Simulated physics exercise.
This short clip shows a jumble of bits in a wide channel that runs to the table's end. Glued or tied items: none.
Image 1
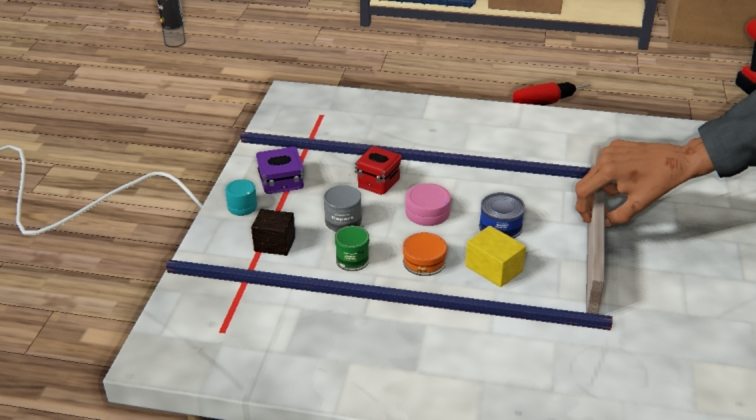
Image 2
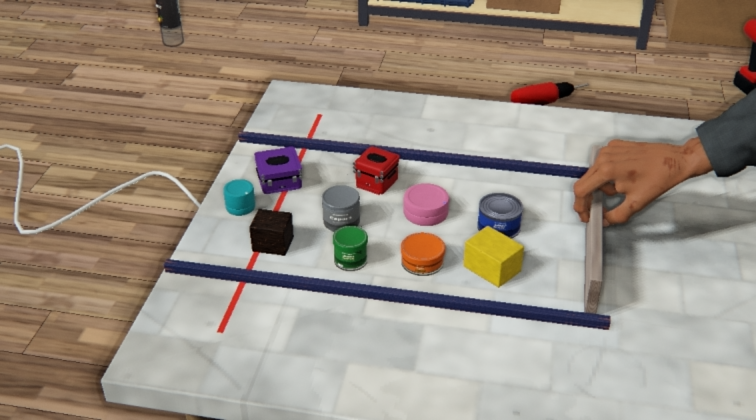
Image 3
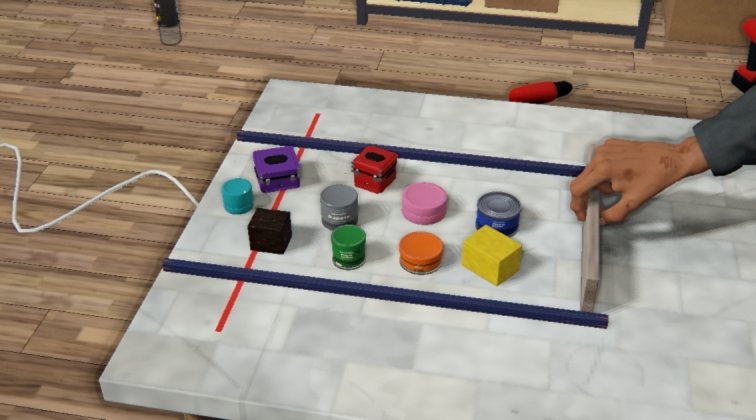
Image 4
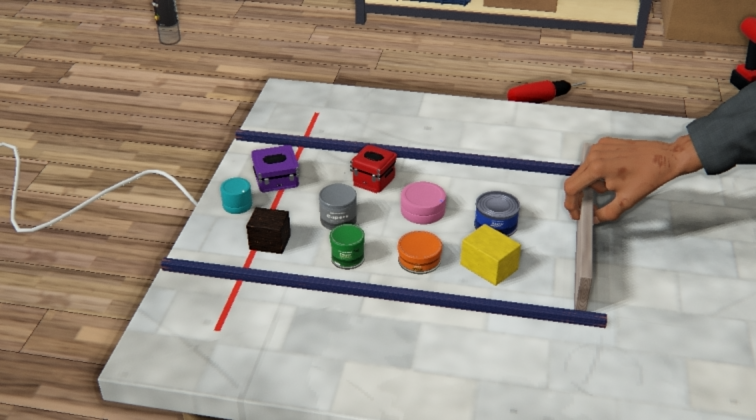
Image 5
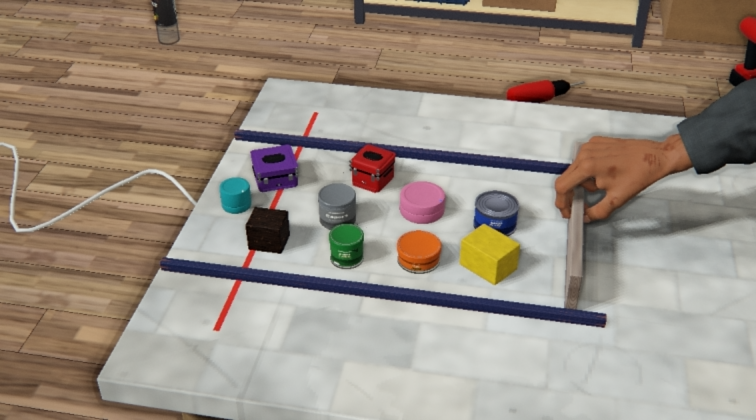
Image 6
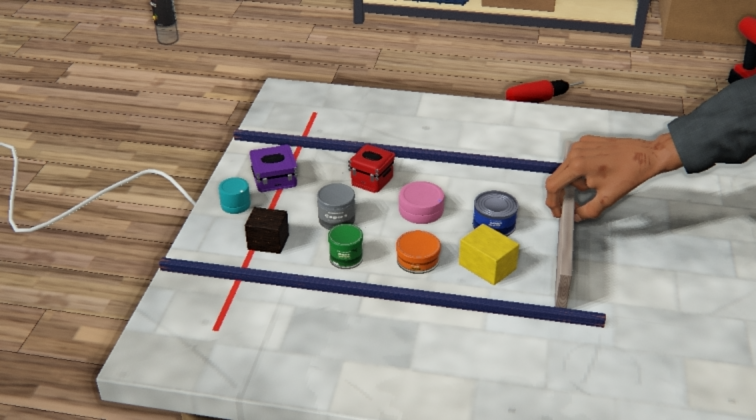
A hand slid an upright board slightly left between two dark blue rails on a marble-look table, while the colourful tubs, boxes and lids ahead of it stayed in place, untouched by the board.
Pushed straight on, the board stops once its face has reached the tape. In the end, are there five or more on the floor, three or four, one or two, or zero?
The table is going to lose one piece, maybe two.
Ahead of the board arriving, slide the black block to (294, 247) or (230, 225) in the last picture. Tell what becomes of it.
In the two tries the black block is not knocked off and ends up below, in that order.
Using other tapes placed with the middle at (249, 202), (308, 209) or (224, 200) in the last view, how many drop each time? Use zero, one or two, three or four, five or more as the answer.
Lab note - count per position: More than four; none; five or over.
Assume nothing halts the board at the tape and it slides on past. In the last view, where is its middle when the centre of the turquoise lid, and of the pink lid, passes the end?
With the turquoise lid it sits around (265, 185), with the pink lid around (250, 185).
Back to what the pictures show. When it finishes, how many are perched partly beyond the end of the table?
It totals 3.
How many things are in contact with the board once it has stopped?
The count in contact is 3.
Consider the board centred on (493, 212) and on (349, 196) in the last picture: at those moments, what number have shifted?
So far 3, and 9 at the second.
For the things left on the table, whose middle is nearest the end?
The purple case.
Early on, none off yet; turquoise lid at rest near (235, 195); purple case at rest near (274, 169); black block at rest near (267, 230).
A while later, none off yet; turquoise lid at rest near (235, 195); purple case at rest near (271, 169); black block travelled a little near (250, 228).
Finally, the number that fall off is one or two; lost, black block.
